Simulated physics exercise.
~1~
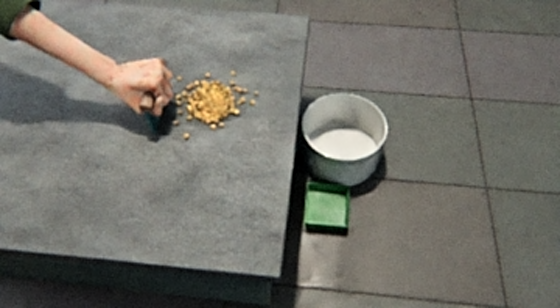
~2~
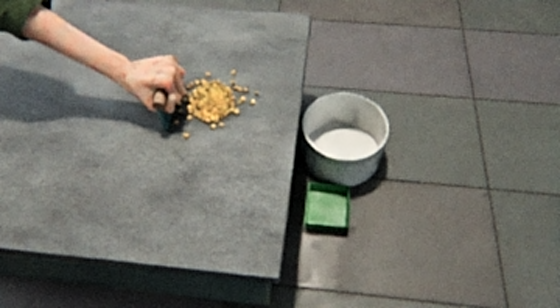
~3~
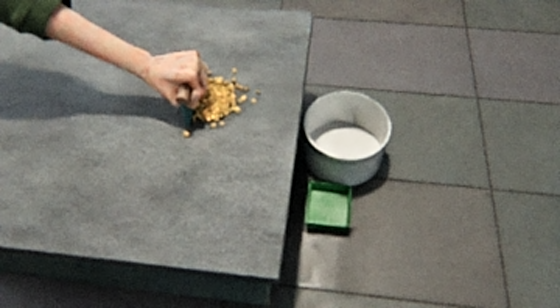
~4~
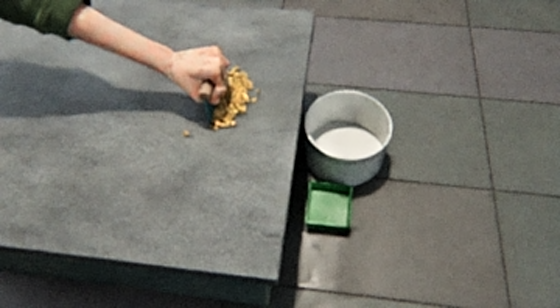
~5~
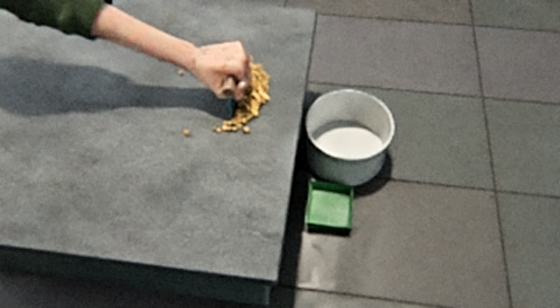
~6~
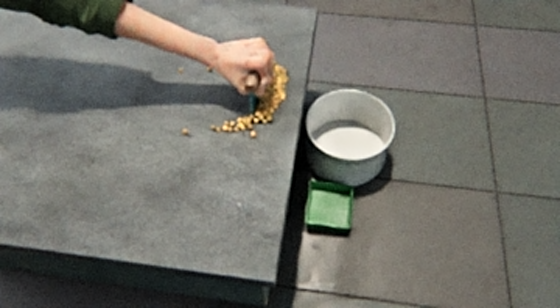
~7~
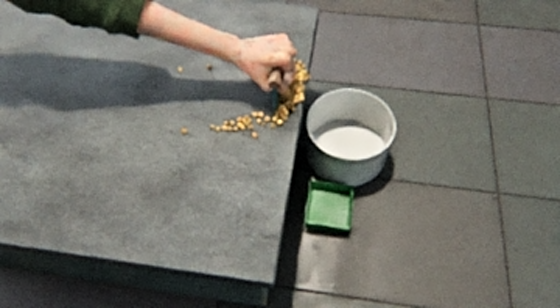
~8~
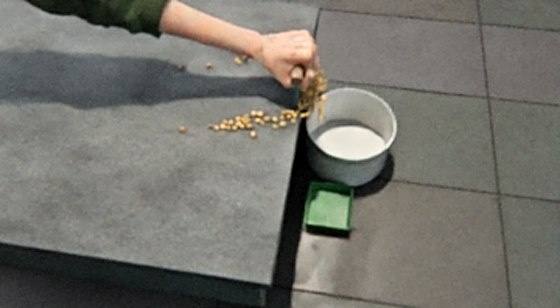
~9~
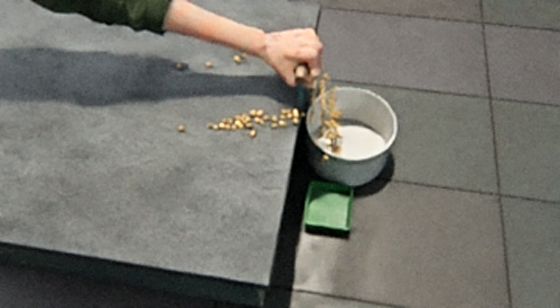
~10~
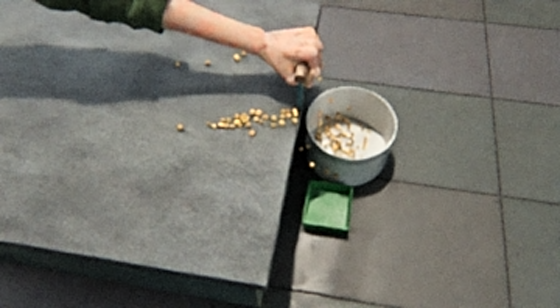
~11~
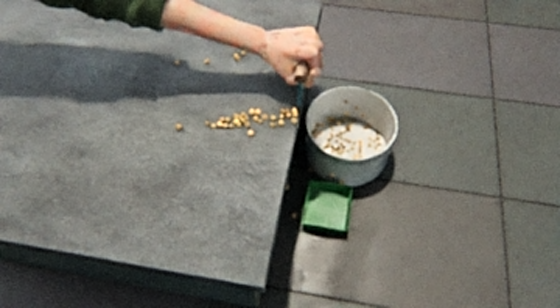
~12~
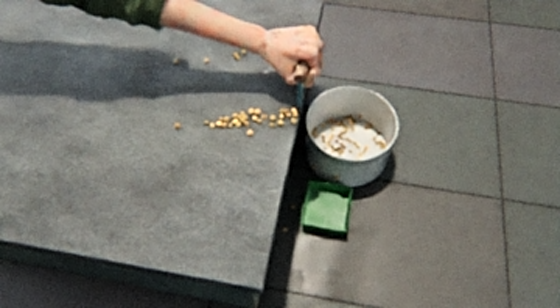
A hand in a dark green sleeve grips a small scraper at the upper left of a grey slab, seen from above at an angle, beside a pile of golden dried chickpeas. To the right, below the slab's edge, a white pot and a small green tin sit on dark floor tiles. The hand pushes the chickpeas rightward, and they bunch up and leave a trail behind. At the edge it stops, and many spill over into the pot. Most end in the white pot, a few miss, the rest stay on the slab, and the tin remains empty.
